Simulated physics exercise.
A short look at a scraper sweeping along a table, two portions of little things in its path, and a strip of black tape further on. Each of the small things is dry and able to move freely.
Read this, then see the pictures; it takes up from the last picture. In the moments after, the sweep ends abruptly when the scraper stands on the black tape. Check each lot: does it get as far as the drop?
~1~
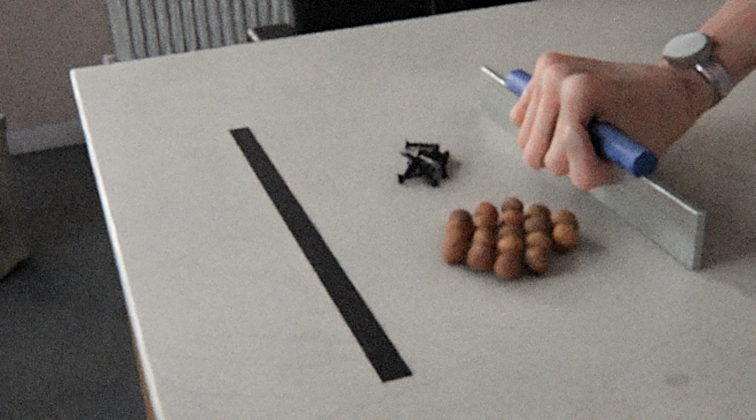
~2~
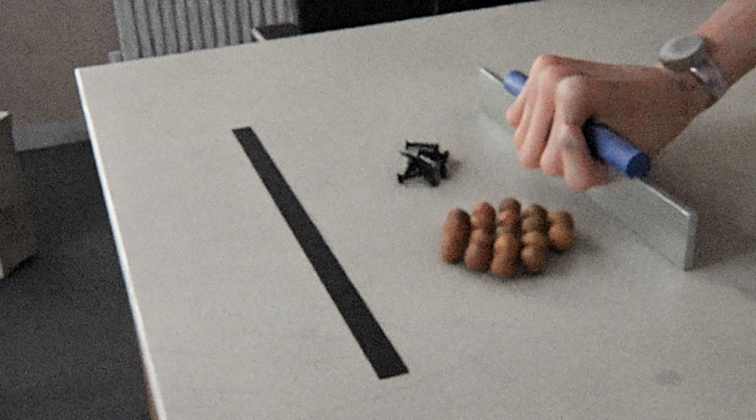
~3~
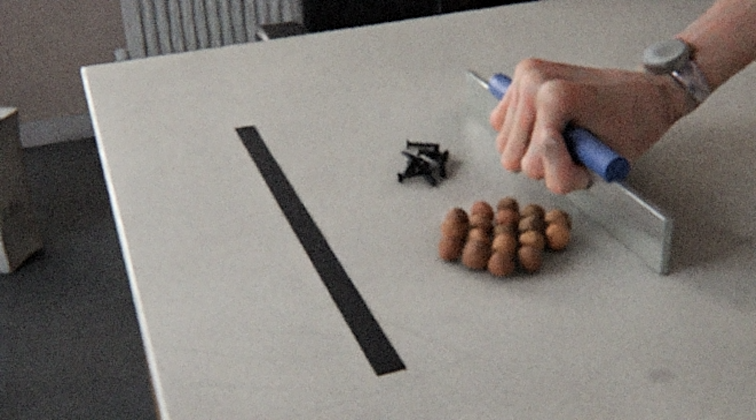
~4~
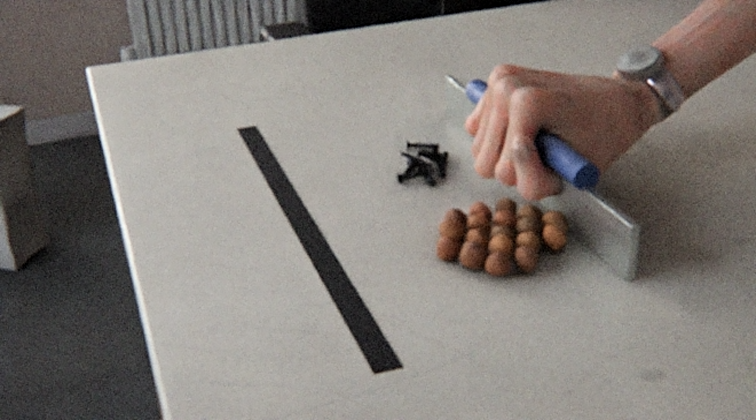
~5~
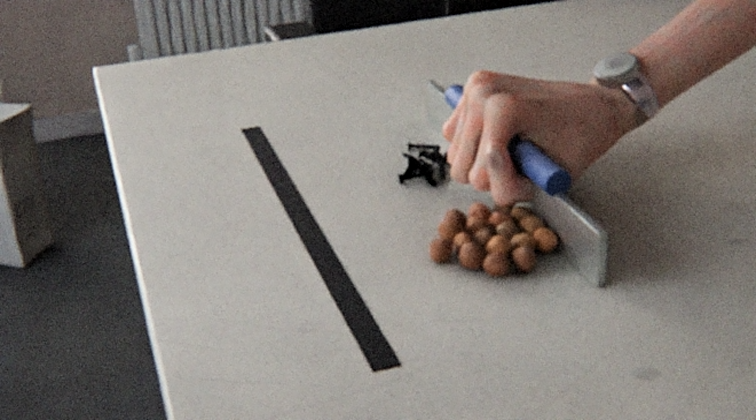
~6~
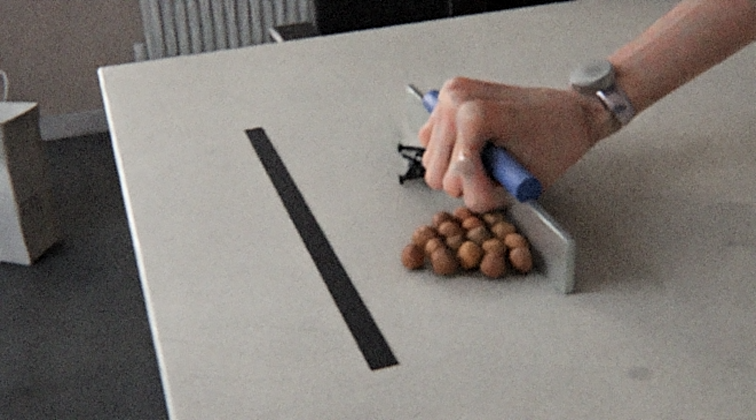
Outcome: The front lot will not lose anything to the drop, the back lot will not lose anything to the drop.
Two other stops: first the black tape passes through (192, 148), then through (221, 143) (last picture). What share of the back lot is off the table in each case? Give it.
Try 1 gives 0 percent, try 2 gives 0 percent.
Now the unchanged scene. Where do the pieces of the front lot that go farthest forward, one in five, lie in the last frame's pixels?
Approximately at (228, 293).
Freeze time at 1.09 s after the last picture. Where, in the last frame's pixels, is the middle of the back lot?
Around (262, 193).
Then, 0.53 s on from there, scraper still moving, near (382, 166); front lot all on the table, its front near (314, 280); back lot all on the table, its front near (338, 180).
Then, 1.09 s on from there, scraper stopped at the black tape; front lot all on the table, its front near (221, 276); back lot all on the table, its front near (252, 195).
In the end, scraper stopped at the black tape; front lot all on the table, its front near (220, 276); back lot all on the table, its front near (252, 195).
